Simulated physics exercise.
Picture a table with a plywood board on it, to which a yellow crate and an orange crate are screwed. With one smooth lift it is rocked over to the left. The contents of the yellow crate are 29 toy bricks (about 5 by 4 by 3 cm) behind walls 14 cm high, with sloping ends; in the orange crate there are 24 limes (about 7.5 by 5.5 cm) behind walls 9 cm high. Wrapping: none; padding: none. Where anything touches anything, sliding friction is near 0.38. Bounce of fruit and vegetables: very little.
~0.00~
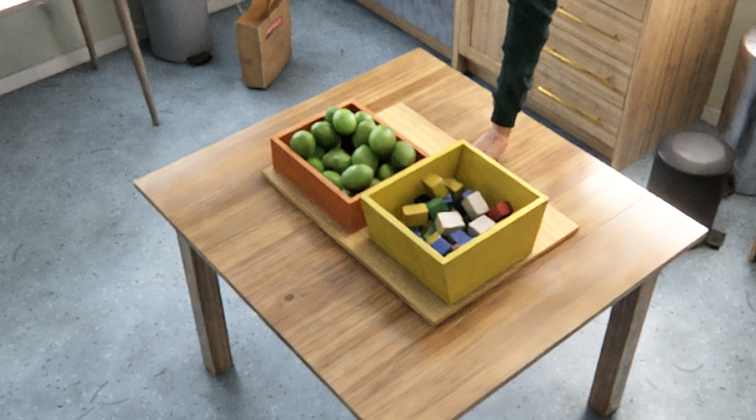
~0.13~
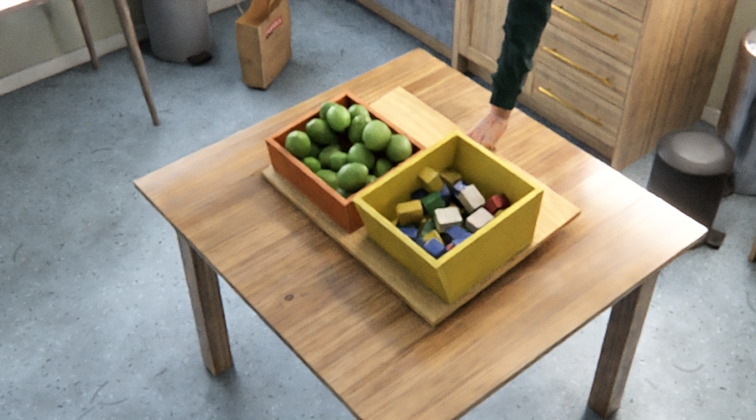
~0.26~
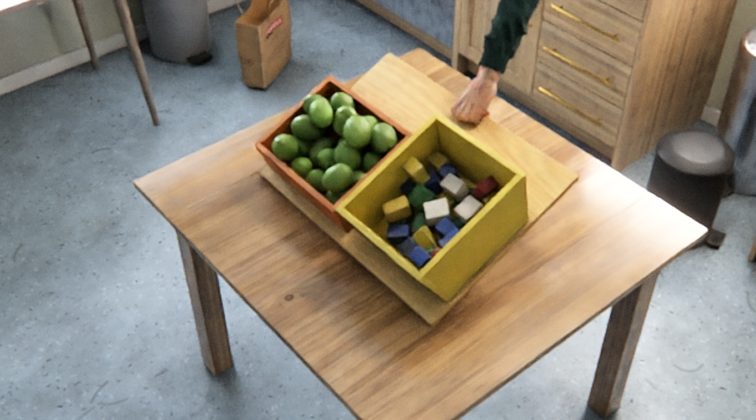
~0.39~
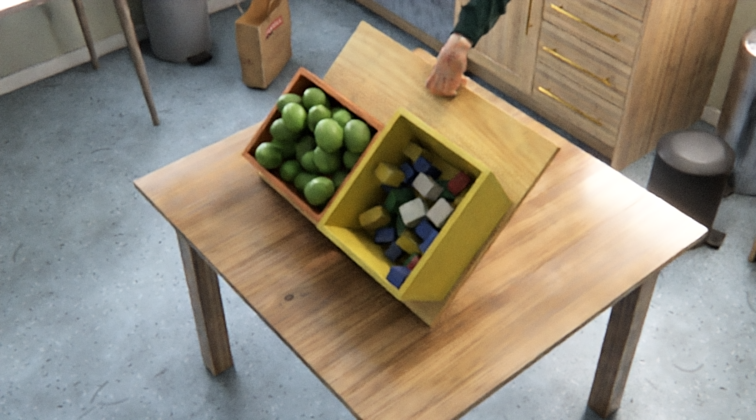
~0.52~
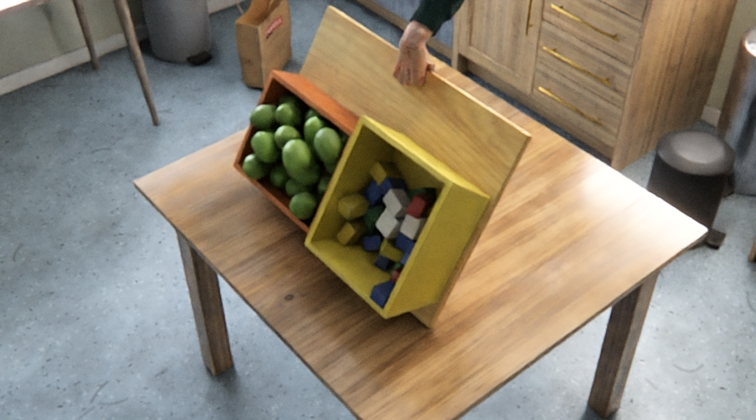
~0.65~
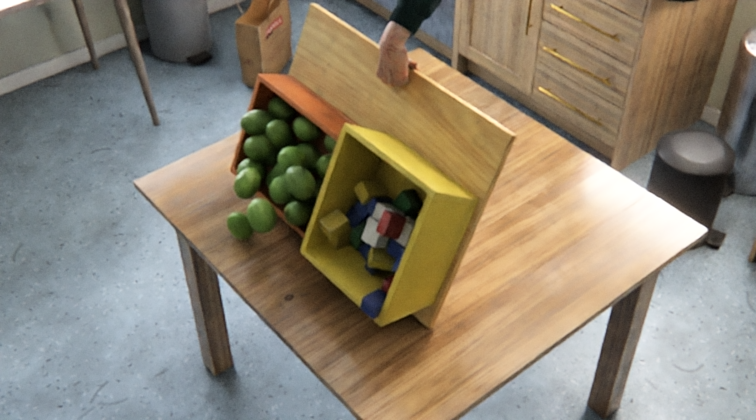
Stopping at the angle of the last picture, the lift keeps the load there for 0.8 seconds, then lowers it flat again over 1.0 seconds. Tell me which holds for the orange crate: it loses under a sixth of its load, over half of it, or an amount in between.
It ends up missing one sixth to one half.
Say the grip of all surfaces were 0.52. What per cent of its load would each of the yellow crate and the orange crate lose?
In that case the yellow crate sheds 10 per cent, while the orange crate sheds 50 per cent.
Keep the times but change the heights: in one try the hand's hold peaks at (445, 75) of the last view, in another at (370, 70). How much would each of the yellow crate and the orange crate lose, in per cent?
Loss per try - yellow crate 0 / 30 percent, orange crate 20 / 60 percent.
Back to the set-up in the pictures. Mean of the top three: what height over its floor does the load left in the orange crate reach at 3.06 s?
Height: Roughly 12 cm.
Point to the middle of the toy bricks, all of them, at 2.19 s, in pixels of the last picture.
I'd say near (433, 244).
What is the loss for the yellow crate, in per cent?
Yellow crate, 0 in a hundred gone.
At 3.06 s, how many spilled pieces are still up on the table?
About 2 of them.
After 1.03 s, tilt 65°; the yellow crate has all 29 and the orange crate is down by 7 of 24.
After 1.52 s, tilt 64°; the yellow crate has all 29 and the orange crate is down by 8 of 24.
After 2.19 s, tilt 11°; the yellow crate has all 29 and the orange crate is down by 8 of 24.
Outcome (at 3.06 s), the yellow crate has all 29 and the orange crate is down by 8 of 24. Asked share, 8 of 24, 33 per cent.
